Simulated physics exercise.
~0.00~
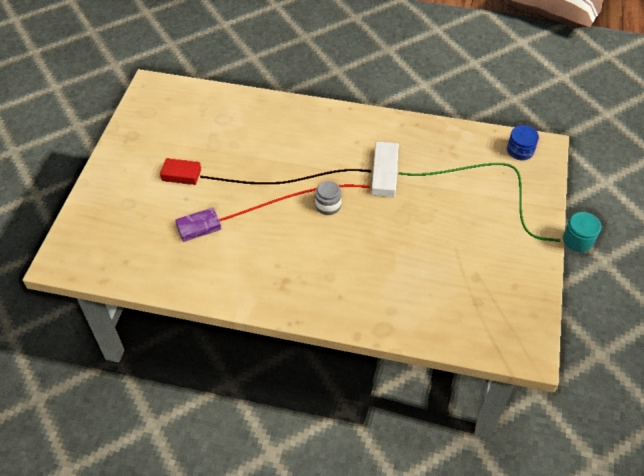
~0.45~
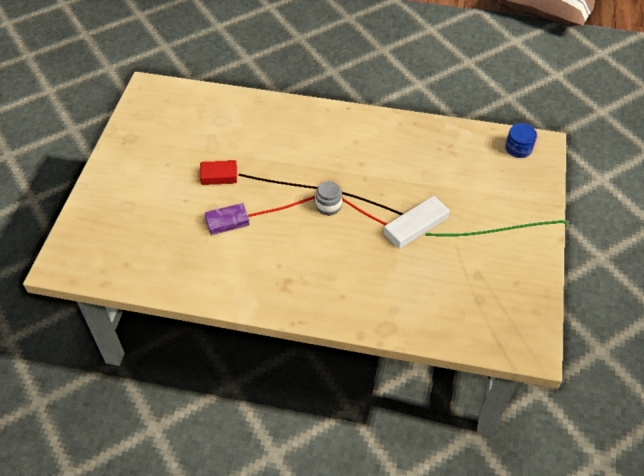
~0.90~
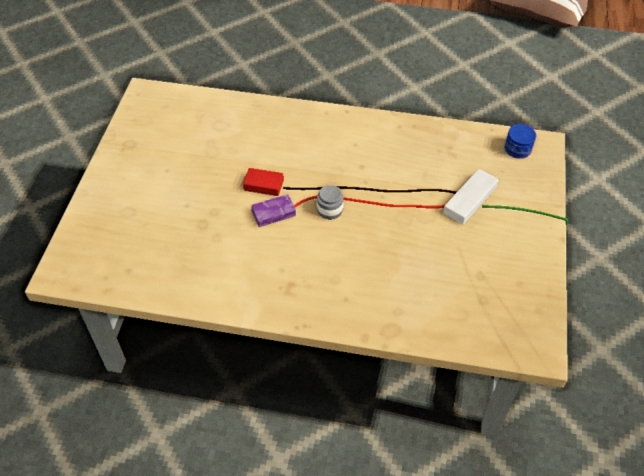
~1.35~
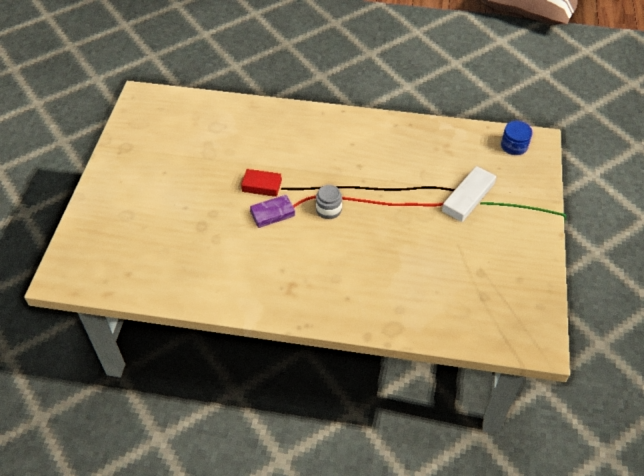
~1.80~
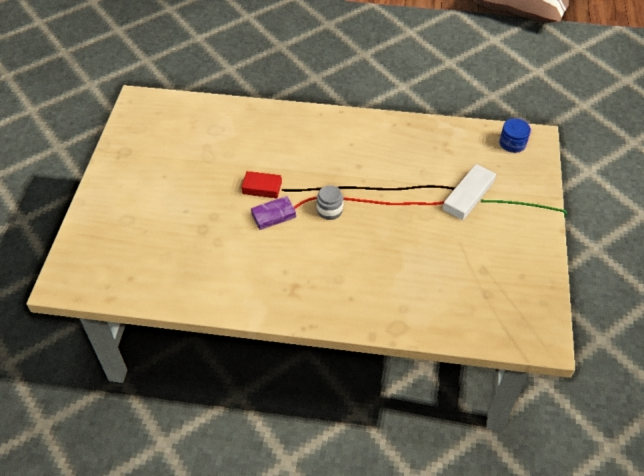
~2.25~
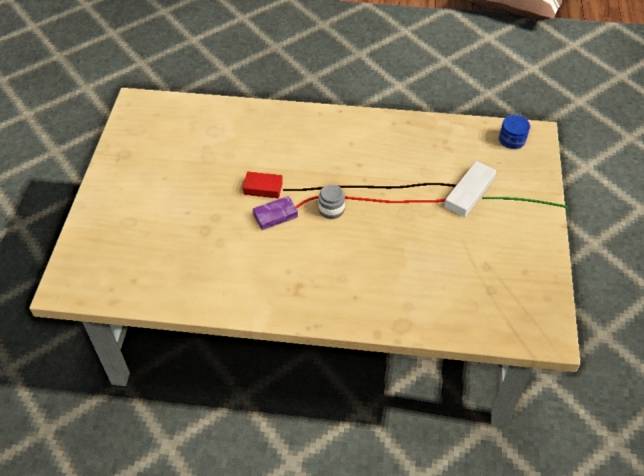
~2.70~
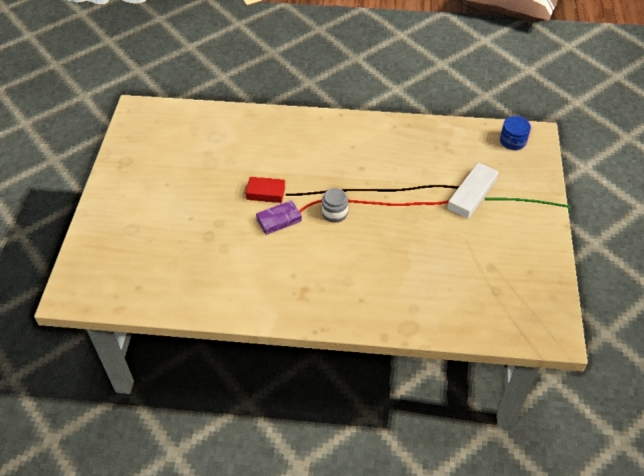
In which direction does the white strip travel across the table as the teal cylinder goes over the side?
The white strip travels to the right, toward the side of the table where the teal cylinder falls.
